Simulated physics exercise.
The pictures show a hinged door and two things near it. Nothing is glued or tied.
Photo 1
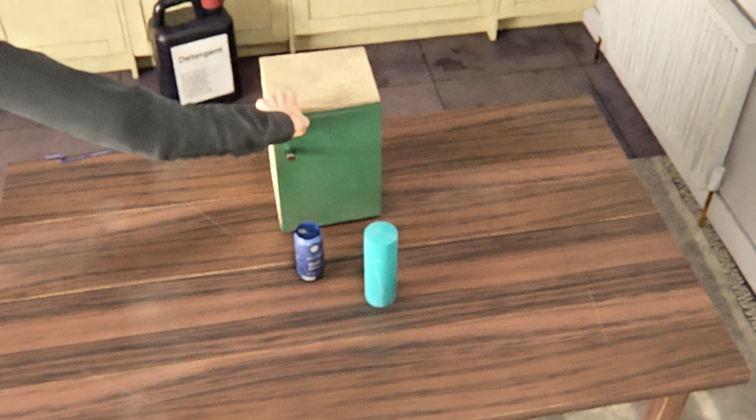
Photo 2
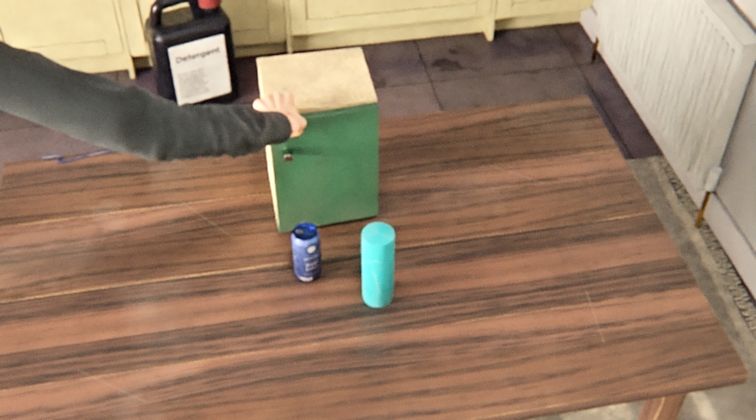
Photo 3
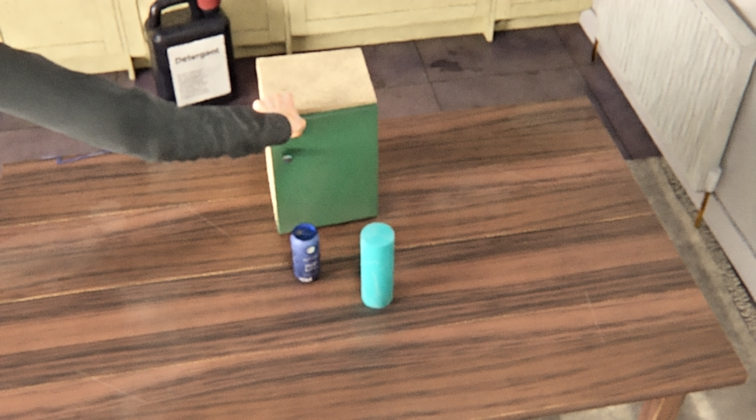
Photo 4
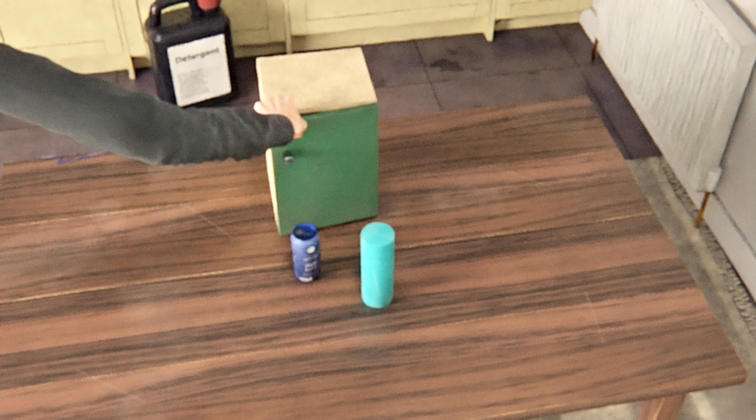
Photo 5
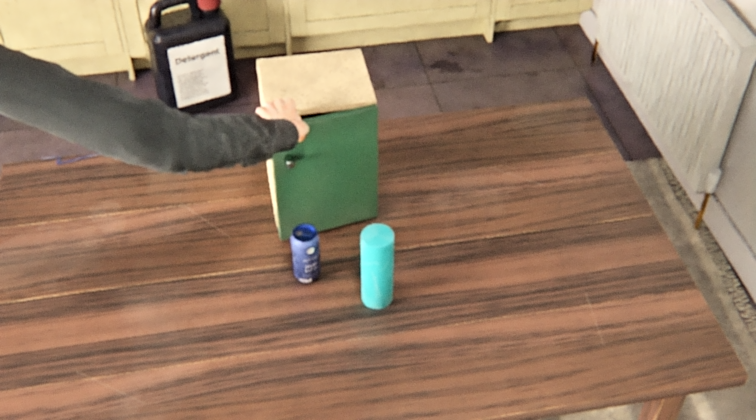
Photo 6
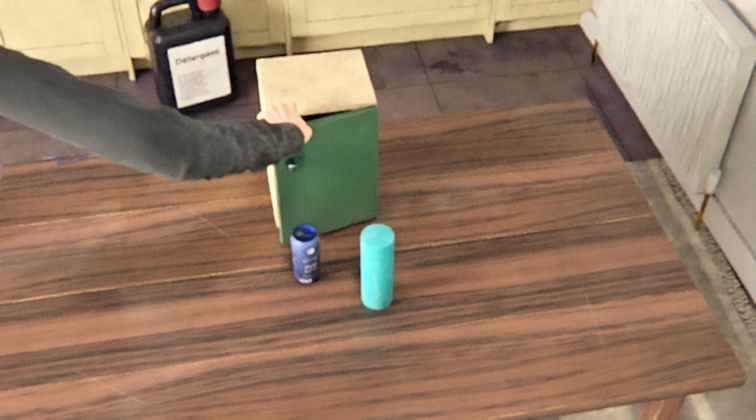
A small cabinet with a green door stands on a striped brown wooden table, seen from above, with cream cupboards and a white radiator behind. A dark-sleeved arm reaches from the left to the door's top edge, a blue can and turquoise cylinder stand in front, and a black detergent jug sits behind. After a slight shift of the view, the hand slowly pulls the door slightly open.
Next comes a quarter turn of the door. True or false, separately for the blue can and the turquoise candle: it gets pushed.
Blue can - true, turquoise candle - true.
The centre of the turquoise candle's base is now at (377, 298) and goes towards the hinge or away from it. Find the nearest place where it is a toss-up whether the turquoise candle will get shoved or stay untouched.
Turning point: About (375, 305).
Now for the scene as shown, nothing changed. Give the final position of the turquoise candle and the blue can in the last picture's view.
The first finishes at (414, 270), while the second finishes at (347, 285).
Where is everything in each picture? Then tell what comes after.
Door 4° open; blue can (309, 253); turquoise candle (381, 265); door (330, 173), in the first picture.
Door 4° open; turquoise candle (378, 266); door (327, 174), in the second picture.
Door 4° open; blue can (306, 254); door (327, 175), in the third picture.
Door 6° open; turquoise candle (378, 266); door (327, 175), in the fourth picture.
Door 9° open; blue can (306, 255); door (328, 178), in the fifth picture.
Door 12° open; blue can (306, 255); turquoise candle (377, 268); door (329, 181), in the sixth picture.
Then, 0.76 s past the last view, door 45° open; blue can travelled about its own width near (326, 270); turquoise candle at rest near (377, 268).
Then, 1.14 s past the last view, door 61° open; blue can travelled well along near (345, 283); turquoise candle at rest near (377, 268).
Then, 1.64 s past the last view, door 82° open; blue can travelled well along near (347, 285); turquoise candle travelled about its own width near (399, 269).
Finally, the blue can gets knocked, near (347, 285); the turquoise candle gets knocked, near (414, 270).
